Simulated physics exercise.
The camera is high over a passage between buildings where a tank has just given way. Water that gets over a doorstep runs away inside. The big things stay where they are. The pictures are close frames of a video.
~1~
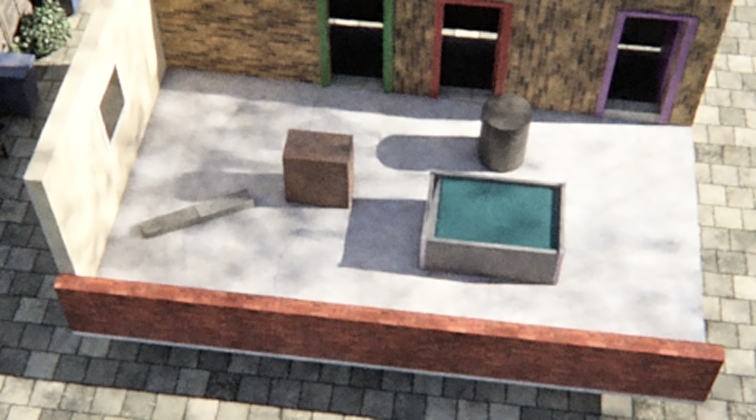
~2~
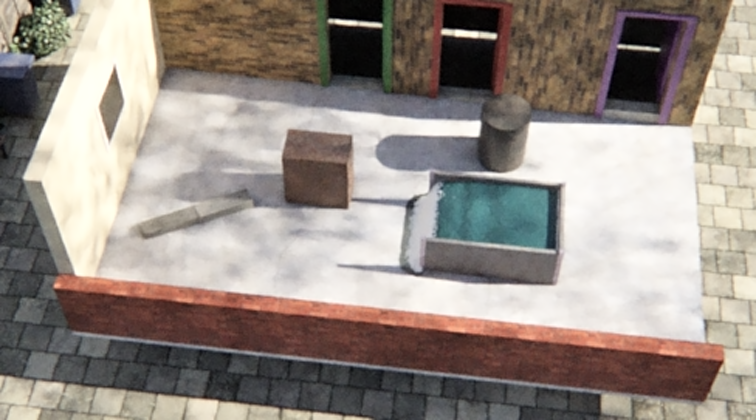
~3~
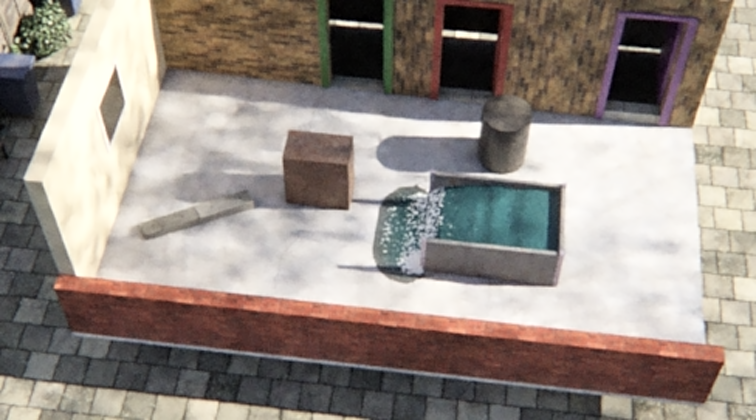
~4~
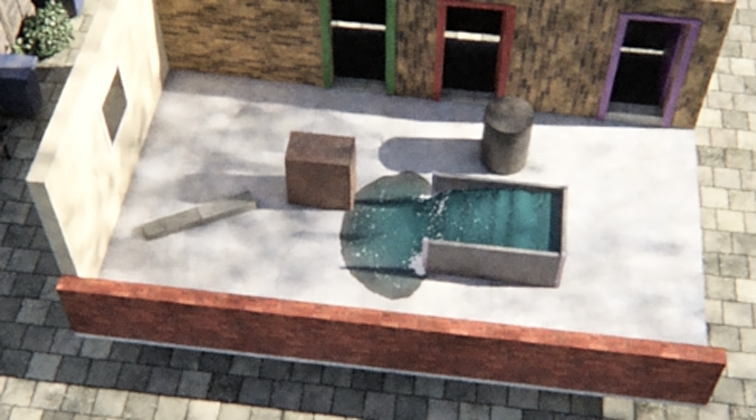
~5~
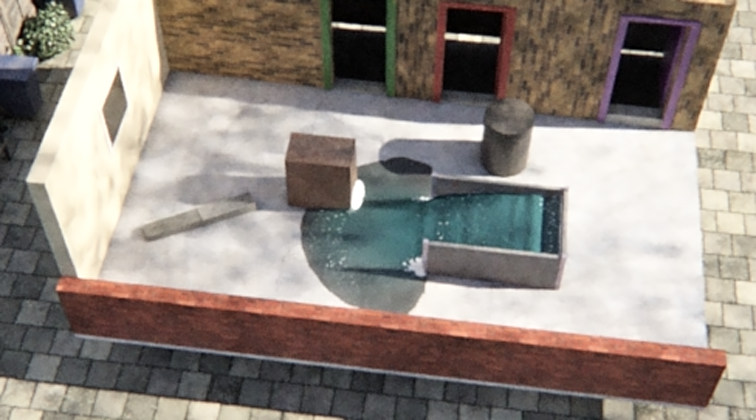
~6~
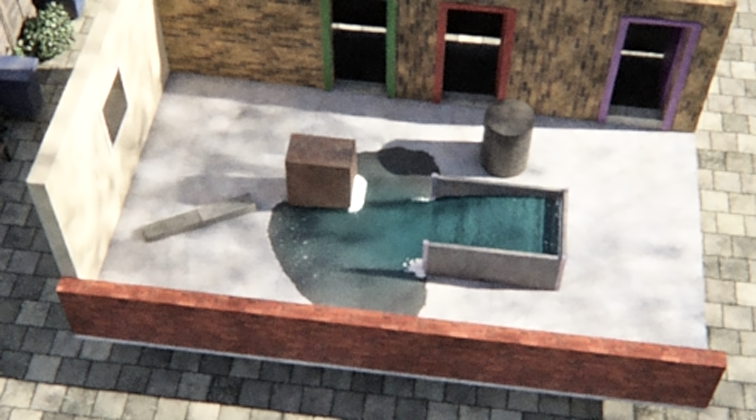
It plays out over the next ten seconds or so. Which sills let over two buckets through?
In the end: The red door holds within the limit; the green door floods; the purple door holds within the limit.
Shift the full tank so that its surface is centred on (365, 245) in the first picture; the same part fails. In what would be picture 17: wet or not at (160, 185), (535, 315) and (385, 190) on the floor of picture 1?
In that order: Flooded, no water, clear.
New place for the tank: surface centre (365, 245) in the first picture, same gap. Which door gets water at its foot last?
That is the one in purple.
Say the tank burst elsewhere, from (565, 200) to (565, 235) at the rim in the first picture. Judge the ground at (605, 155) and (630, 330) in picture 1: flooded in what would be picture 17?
As listed: No water, flooded.
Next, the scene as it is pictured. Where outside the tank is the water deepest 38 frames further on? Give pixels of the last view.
Roughly at (353, 231).
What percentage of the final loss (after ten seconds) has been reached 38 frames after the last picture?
About 25 per cent.
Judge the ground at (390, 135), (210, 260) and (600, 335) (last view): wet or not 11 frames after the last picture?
In turn: Under water, covered, no water.
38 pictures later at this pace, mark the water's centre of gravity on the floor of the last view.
At about (341, 216).
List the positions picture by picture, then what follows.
Still water in the open tank at (495, 214), in the first picture.
The front is at (419, 272), out from the gap at (428, 227), in the second picture.
Water pours out at (429, 229) and has run to (389, 273), in the third picture.
Water pours out at (431, 231) and has run to (351, 262), in the fourth picture.
The front is at (306, 234), out from the gap at (431, 233), in the fifth picture.
The front is at (274, 231), out from the gap at (431, 234), in the sixth picture.
A moment on, water covers 25 % of the floor; the red door not reached, the green door not reached, the purple door not reached.
Next, water covers 35 % of the floor; the red door not reached, the green door under two buckets in, the purple door not reached.
Then, water covers 45 % of the floor; the red door wet at the sill, nothing in, the green door over two buckets in, the purple door not reached.
Later, water covers 60 % of the floor; the red door wet at the sill, nothing in, the green door over two buckets in, the purple door wet at the sill, nothing in.
In the end, water covers 65 % of the floor; the red door under two buckets in, the green door far over two buckets in, the purple door wet at the sill, nothing in.
